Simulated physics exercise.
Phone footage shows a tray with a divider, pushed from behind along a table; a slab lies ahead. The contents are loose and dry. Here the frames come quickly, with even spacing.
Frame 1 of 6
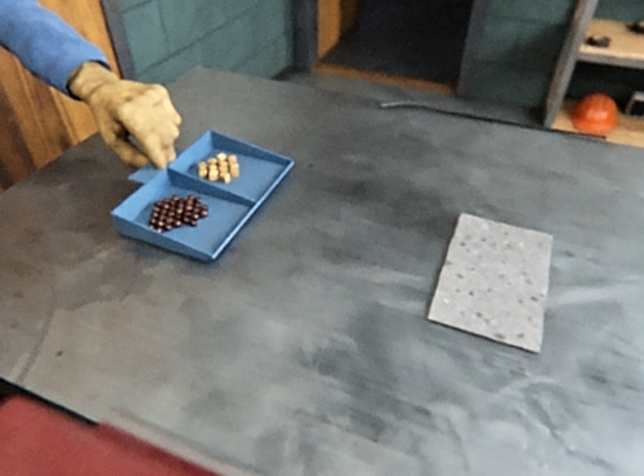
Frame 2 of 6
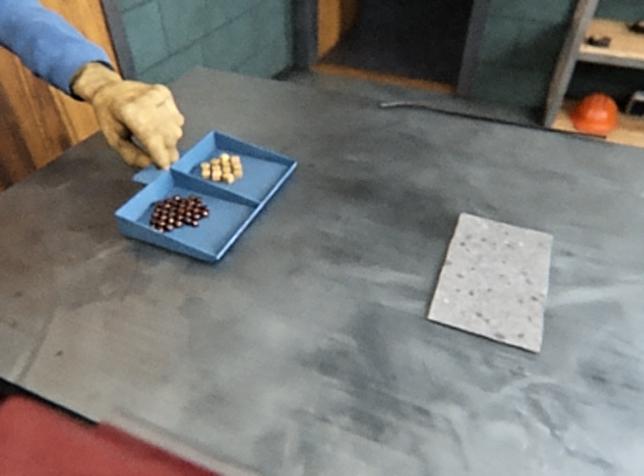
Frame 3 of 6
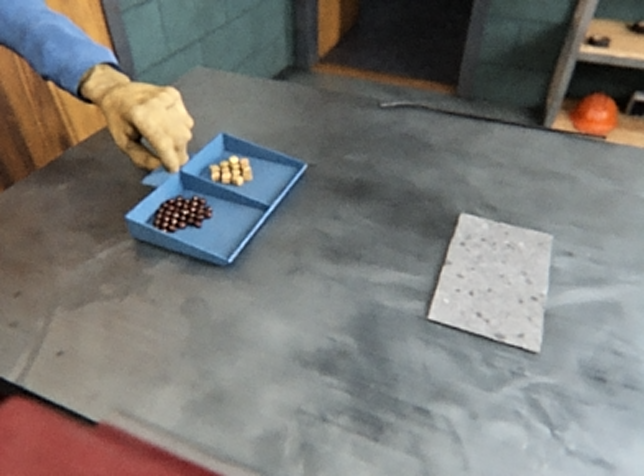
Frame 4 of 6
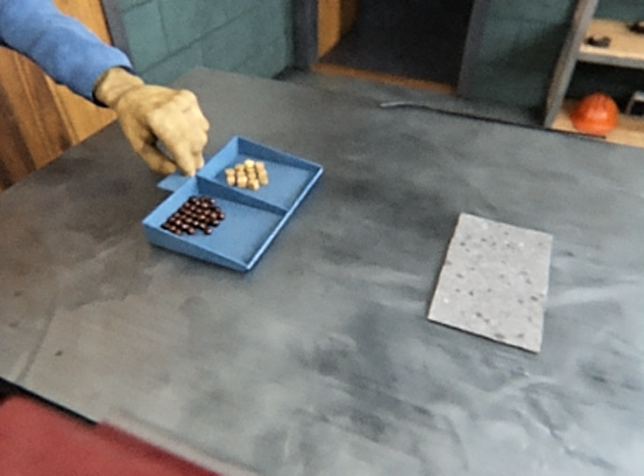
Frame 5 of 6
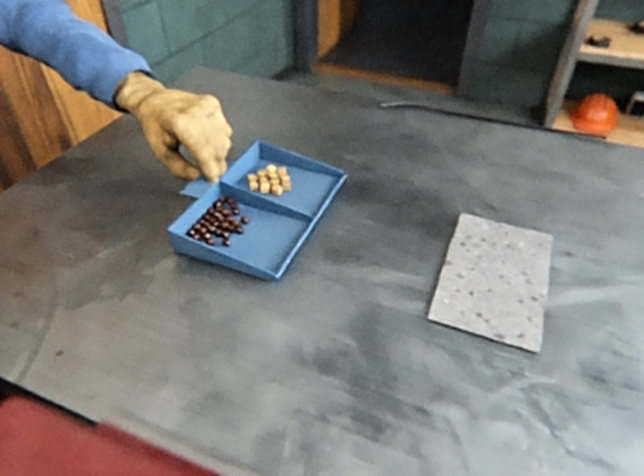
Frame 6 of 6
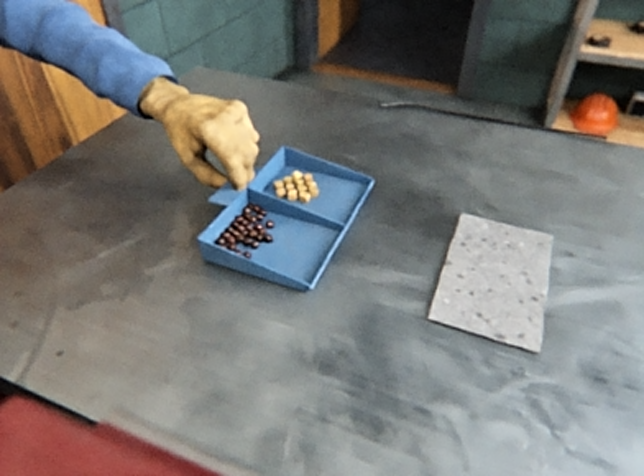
A gloved-looking hand in a blue sleeve pushes a blue divided tray across a dark grey tabletop, seen from above at an angle in a room with green block walls. Dark brown balls sit in the tray's front section and pale wooden cubes behind, with a speckled grey slab at right. The tray slides rightward, slowly then faster, its contents shifting slightly, while the camera stays still.
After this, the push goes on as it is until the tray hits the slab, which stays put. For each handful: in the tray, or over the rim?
Note - front handful lets some escape; back handful is retained.
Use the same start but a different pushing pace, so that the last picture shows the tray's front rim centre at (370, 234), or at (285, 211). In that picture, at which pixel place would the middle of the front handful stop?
Roughly (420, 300), then (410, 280).
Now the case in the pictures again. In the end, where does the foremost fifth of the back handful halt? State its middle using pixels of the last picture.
It ends up near (448, 223) in the last view.
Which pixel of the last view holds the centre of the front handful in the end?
At roughly pixel (417, 278).
Then, 0.09 s past the last view, tray still sliding, front rim near (397, 242); front handful all inside; back handful all inside.
Then, 0.27 s past the last view, tray stopped at the slab; front handful all inside, moved towards the front rim; back handful all inside, moved towards the front rim.
Then, 0.48 s past the last view, tray stopped at the slab; front handful about a third out of the tray; back handful all inside, moved towards the front rim.
Finally, tray stopped at the slab; front handful about a third out of the tray; back handful all inside, moved towards the front rim.
